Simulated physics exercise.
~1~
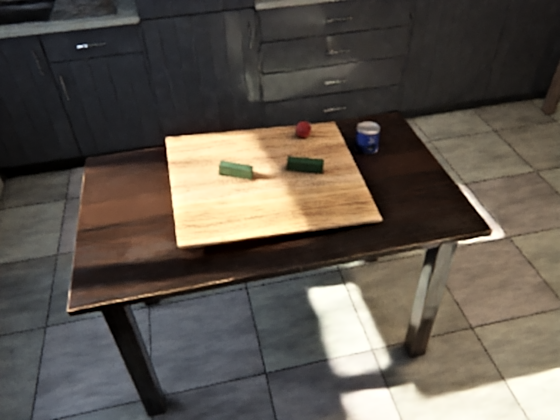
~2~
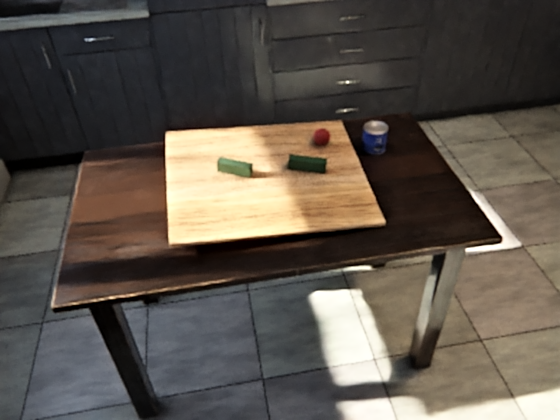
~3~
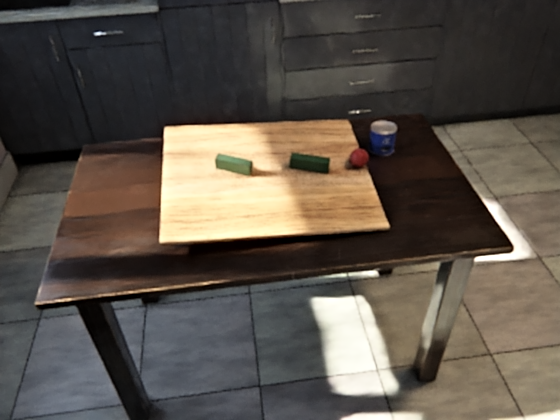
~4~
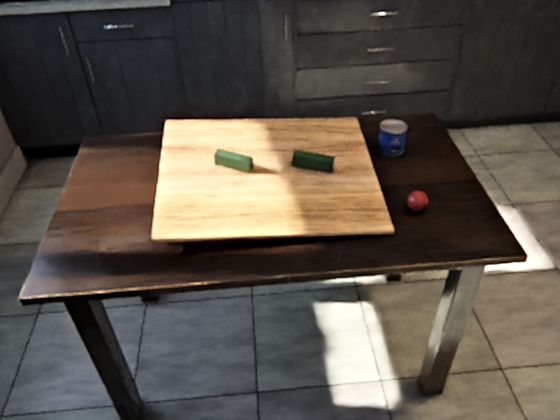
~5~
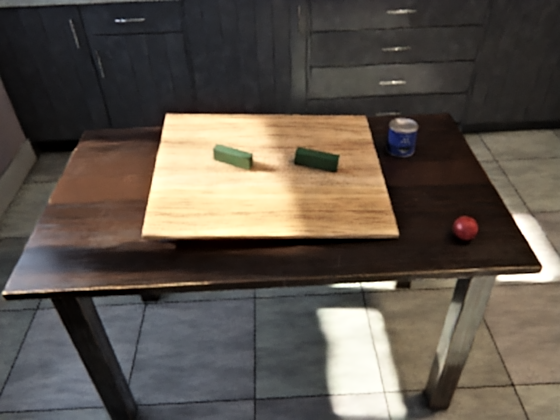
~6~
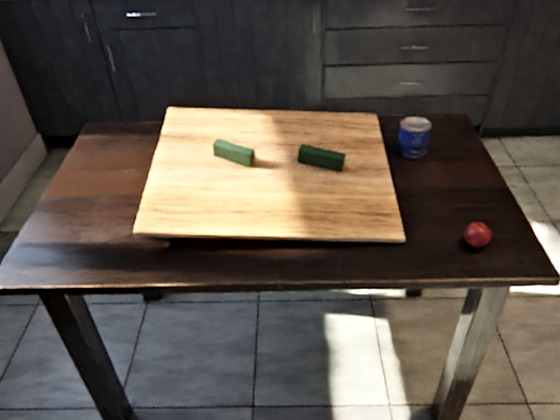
We see a wooden board with two green blocks on a dark table beside a blue tin, as a red apple rolls right and toward the viewer, passes over the board's right edge, and ends up on the tabletop near the table's right side.
